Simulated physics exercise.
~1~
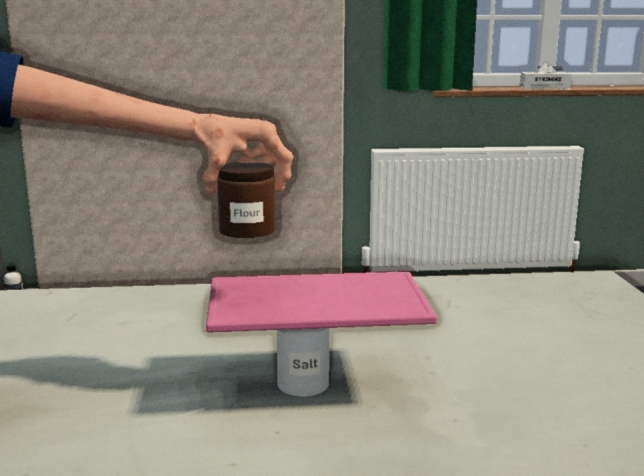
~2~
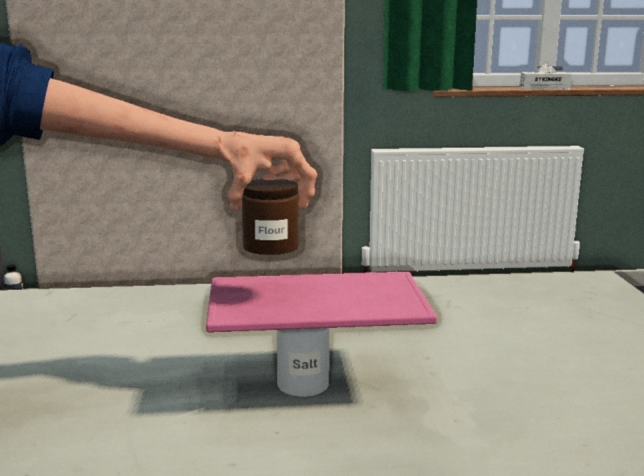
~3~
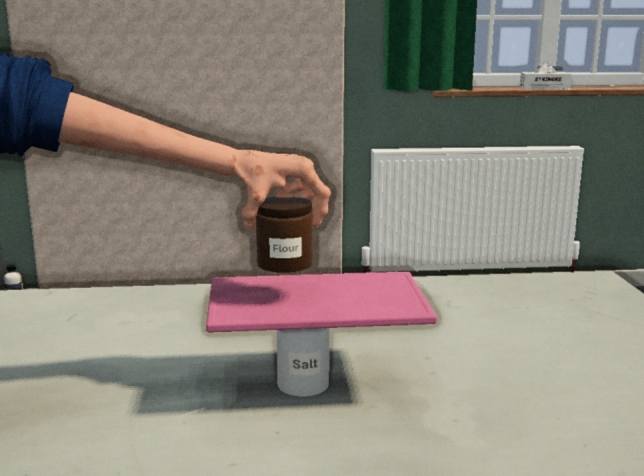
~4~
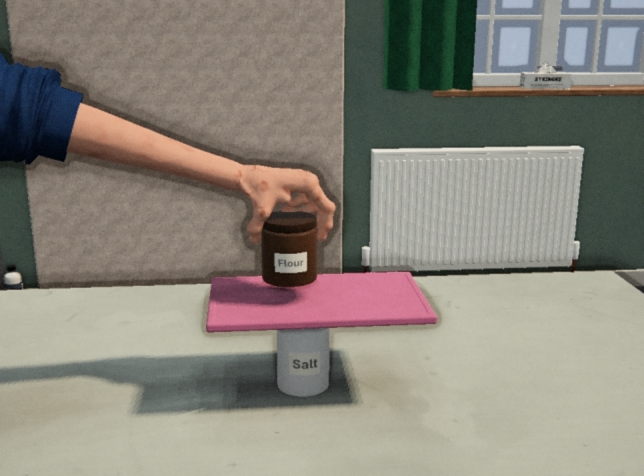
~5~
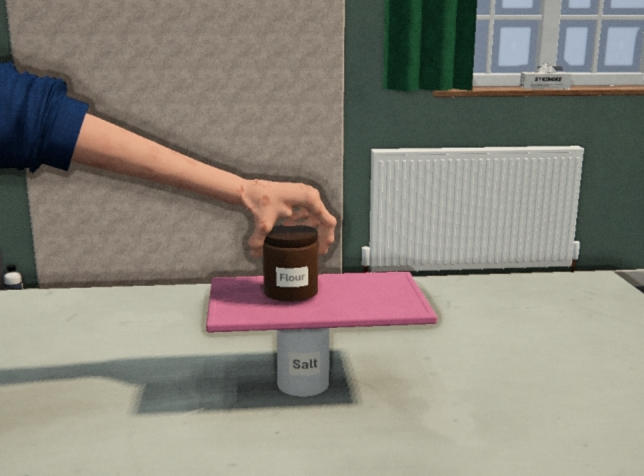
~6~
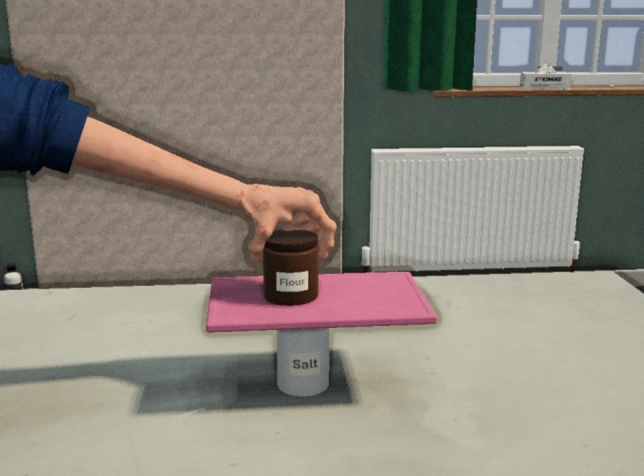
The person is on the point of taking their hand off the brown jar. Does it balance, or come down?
Stays standing.
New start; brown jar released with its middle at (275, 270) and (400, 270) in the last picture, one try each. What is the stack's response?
Well, the first time the stack stays put, and the second time it comes down.
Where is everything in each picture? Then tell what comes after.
In the first frame, coming down; brown jar (246, 199); pink lid (317, 299).
In the second frame, coming down; brown jar (271, 216); pink lid (317, 299).
In the third frame, coming down; brown jar (285, 233); pink lid (317, 299).
In the fourth frame, coming down; brown jar (289, 248); pink lid (317, 299).
In the fifth frame, coming down; brown jar (291, 262); pink lid (317, 299).
In the sixth frame, in place under the hand; brown jar (291, 266); pink lid (317, 299).
Then, 0.30 s after the last picture, nothing has stirred.
Then, 0.70 s after the last picture, brown jar resting near (291, 267).
At rest, all 3 in place. Seen from the same camera at the end, brown jar near (291, 267). The stack keeps its balance.
